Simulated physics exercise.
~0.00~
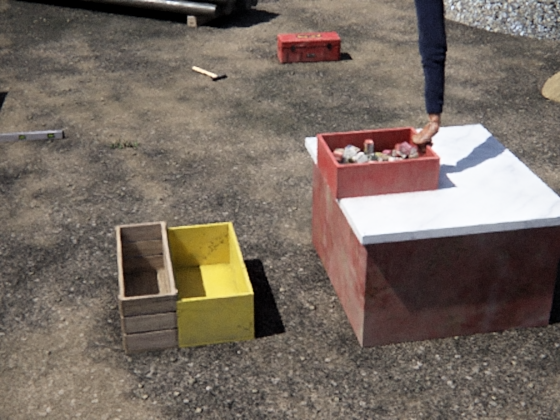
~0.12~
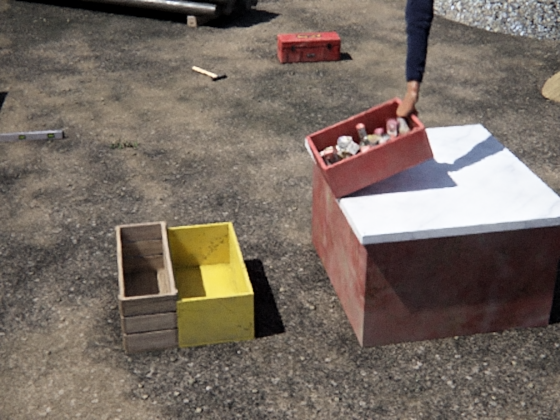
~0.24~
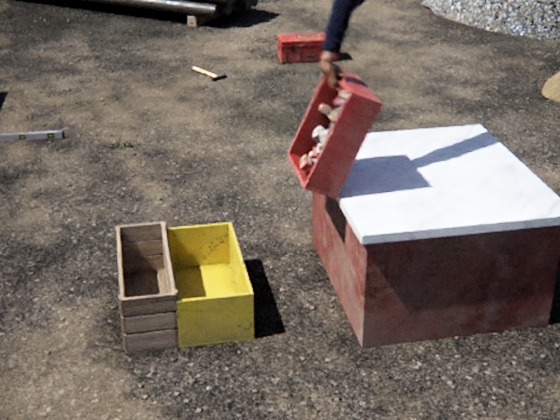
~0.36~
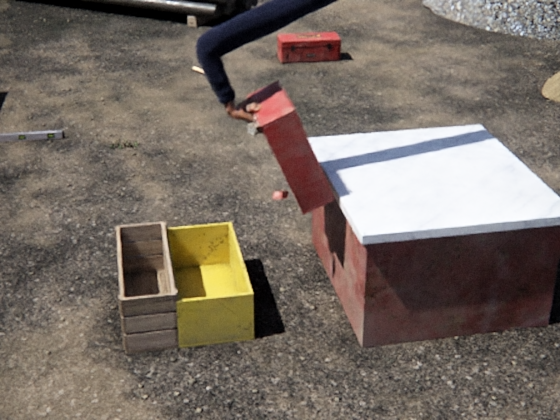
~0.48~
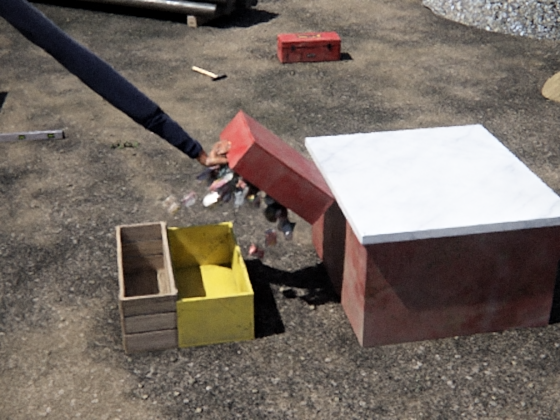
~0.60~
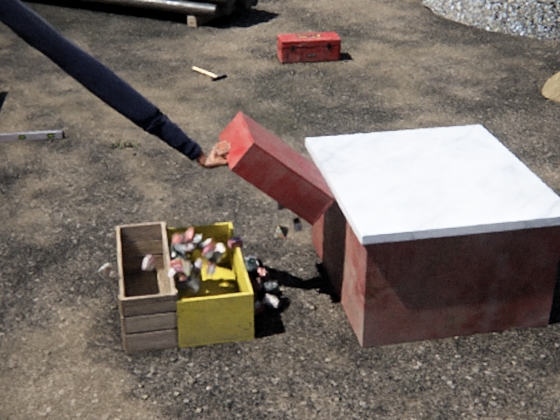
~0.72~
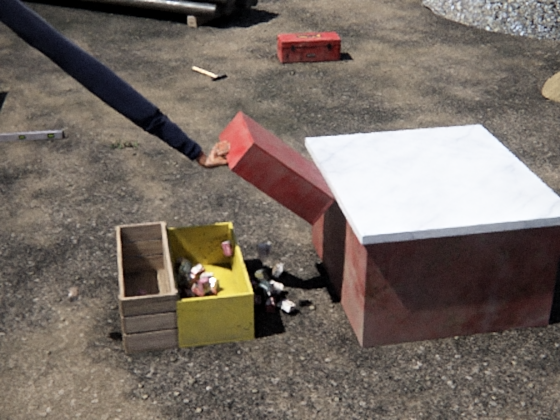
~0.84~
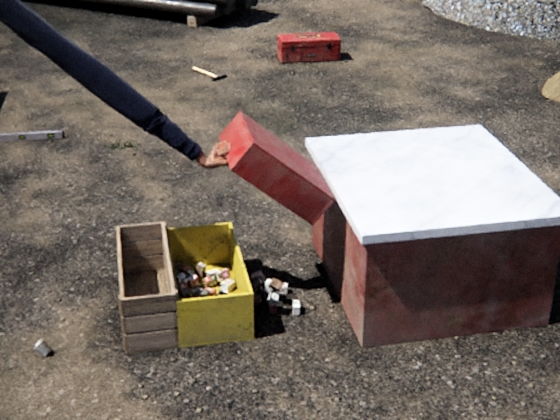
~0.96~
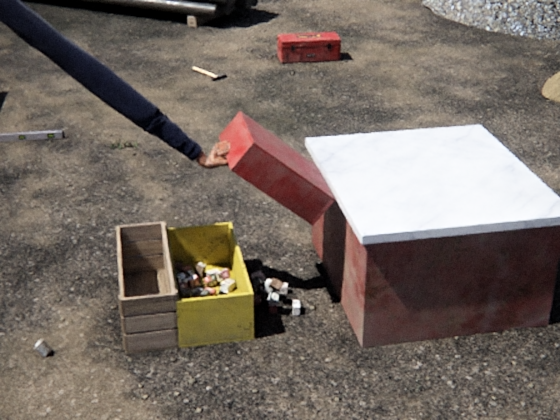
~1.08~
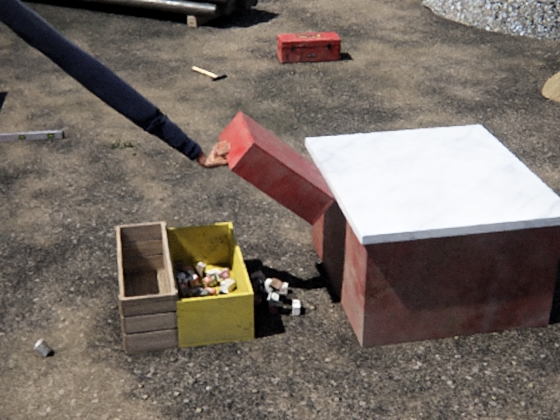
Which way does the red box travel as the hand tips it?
The red box moves to the left, away from the bench top and towards the yellow tub.
